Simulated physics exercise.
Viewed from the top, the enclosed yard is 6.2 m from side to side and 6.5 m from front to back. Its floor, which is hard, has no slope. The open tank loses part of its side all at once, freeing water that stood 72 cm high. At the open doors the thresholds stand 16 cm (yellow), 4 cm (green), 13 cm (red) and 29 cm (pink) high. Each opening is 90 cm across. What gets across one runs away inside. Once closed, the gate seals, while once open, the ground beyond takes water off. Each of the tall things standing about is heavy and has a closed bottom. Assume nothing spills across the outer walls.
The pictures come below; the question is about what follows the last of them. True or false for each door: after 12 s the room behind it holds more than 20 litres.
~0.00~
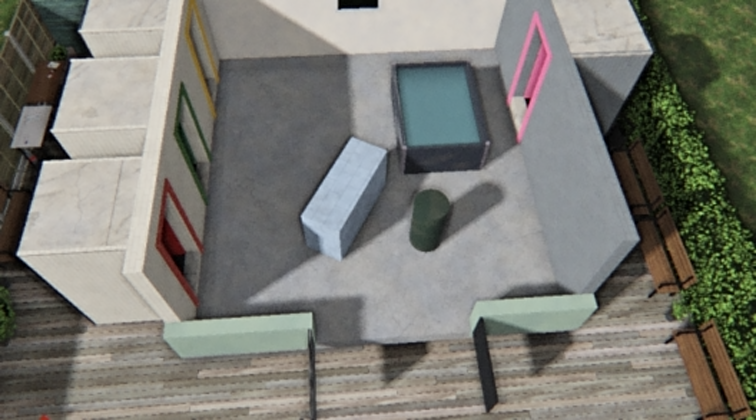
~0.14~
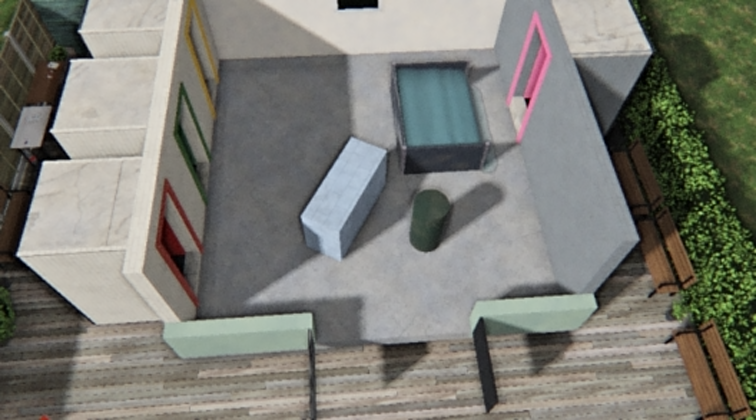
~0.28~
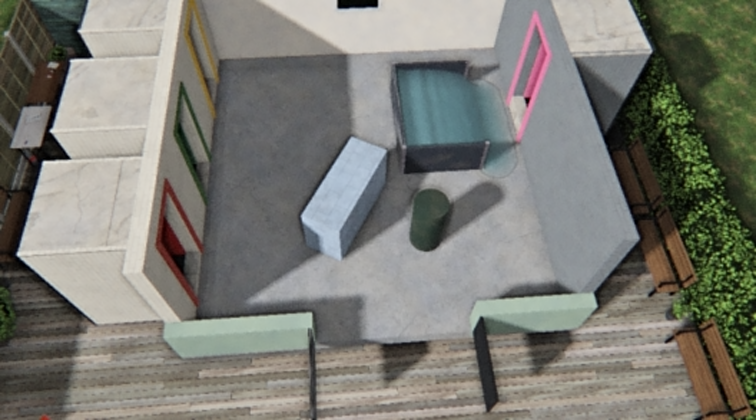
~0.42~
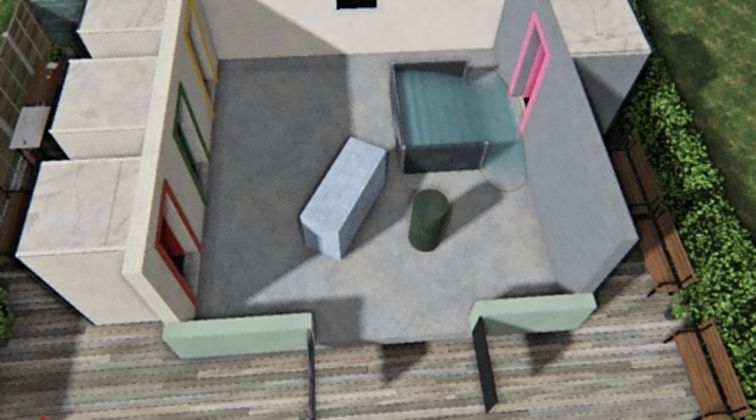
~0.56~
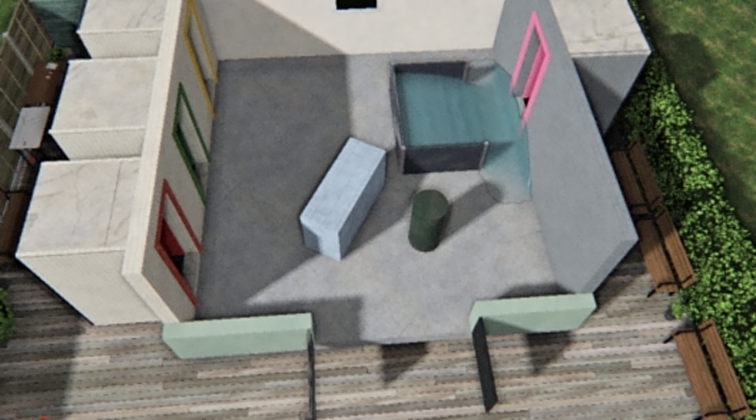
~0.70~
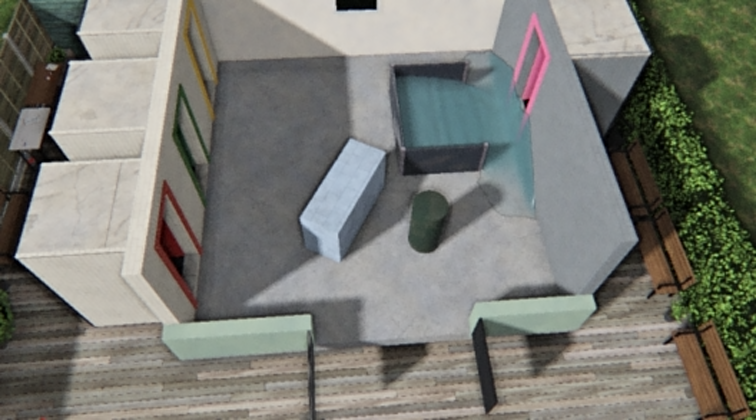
Yellow door: False; green door: False; red door: False; pink door: True.
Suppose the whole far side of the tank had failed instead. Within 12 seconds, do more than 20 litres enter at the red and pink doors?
Red stays inside, pink stays inside, judged against that limit.
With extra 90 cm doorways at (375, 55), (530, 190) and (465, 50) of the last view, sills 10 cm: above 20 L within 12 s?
Result in order - not enough, more than that, more than that.
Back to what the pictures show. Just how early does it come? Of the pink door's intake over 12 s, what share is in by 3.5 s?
Around 100 percent.
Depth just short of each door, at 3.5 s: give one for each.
Centimetres: Yellow 7 / green 0 / red 0 / pink 14.
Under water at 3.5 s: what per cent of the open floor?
Covered: Roughly 55 per cent.
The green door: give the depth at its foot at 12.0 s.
Some 4.5 cm.
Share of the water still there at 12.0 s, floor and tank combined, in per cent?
About 78 per cent.
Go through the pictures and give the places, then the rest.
In the first frame, still water, 72 cm deep, in the open tank at (438, 105).
In the second frame, the front is at a hidden place, 1.2 m from the gap at (472, 118); 0.5 m2 of floor is under water; 72 cm left at the back of the open tank.
In the third frame, water pours out at (471, 120) and has run 1.3 m, to (479, 81); typically 13 cm deep outside, 69 cm at the open tank's back.
In the fourth frame, the front is at (498, 75), 1.7 m from the gap at (470, 121); 2.6 m2 of floor is under water; 62 cm left at the back of the open tank.
In the fifth frame, water pours out at (470, 121) and has run 2.0 m, to (494, 63); typically 20 cm deep outside, 61 cm at the open tank's back.
In the sixth frame, water pours out at (470, 123) and has run 2.4 m, to (491, 52); typically 23 cm deep outside, 54 cm at the open tank's back.
After 1.4 s water covers 20 % of the floor and is deepest (50 cm) near (489, 53); yellow door not reached, green door not reached, red door not reached, pink door 48 cm at the sill, 100 L in.
After 2.2 s water covers 30 % of the floor and is deepest (38 cm) near (490, 59); yellow door not reached, green door not reached, red door not reached, pink door 26 cm at the sill, 140 L in.
After 3.5 s water covers 55 % of the floor and is deepest (18 cm) near (536, 314); yellow door 7 cm at the sill, 0 L in, green door not reached, red door not reached, pink door 14 cm at the sill, 143 L in.
After 7.0 s water covers 85 % of the floor and is deepest (11 cm) near (524, 305); yellow door 8 cm at the sill, 0 L in, green door 4 cm at the sill, 1 L in, red door 8 cm at the sill, 0 L in, pink door 10 cm at the sill, 143 L in.
After 12.0 s water covers 100 % of the floor and is deepest (8 cm) near (216, 200); yellow door 5 cm at the sill, 0 L in, green door 5 cm at the sill, 2 L in, red door 8 cm at the sill, 0 L in, pink door 5 cm at the sill, 143 L in.
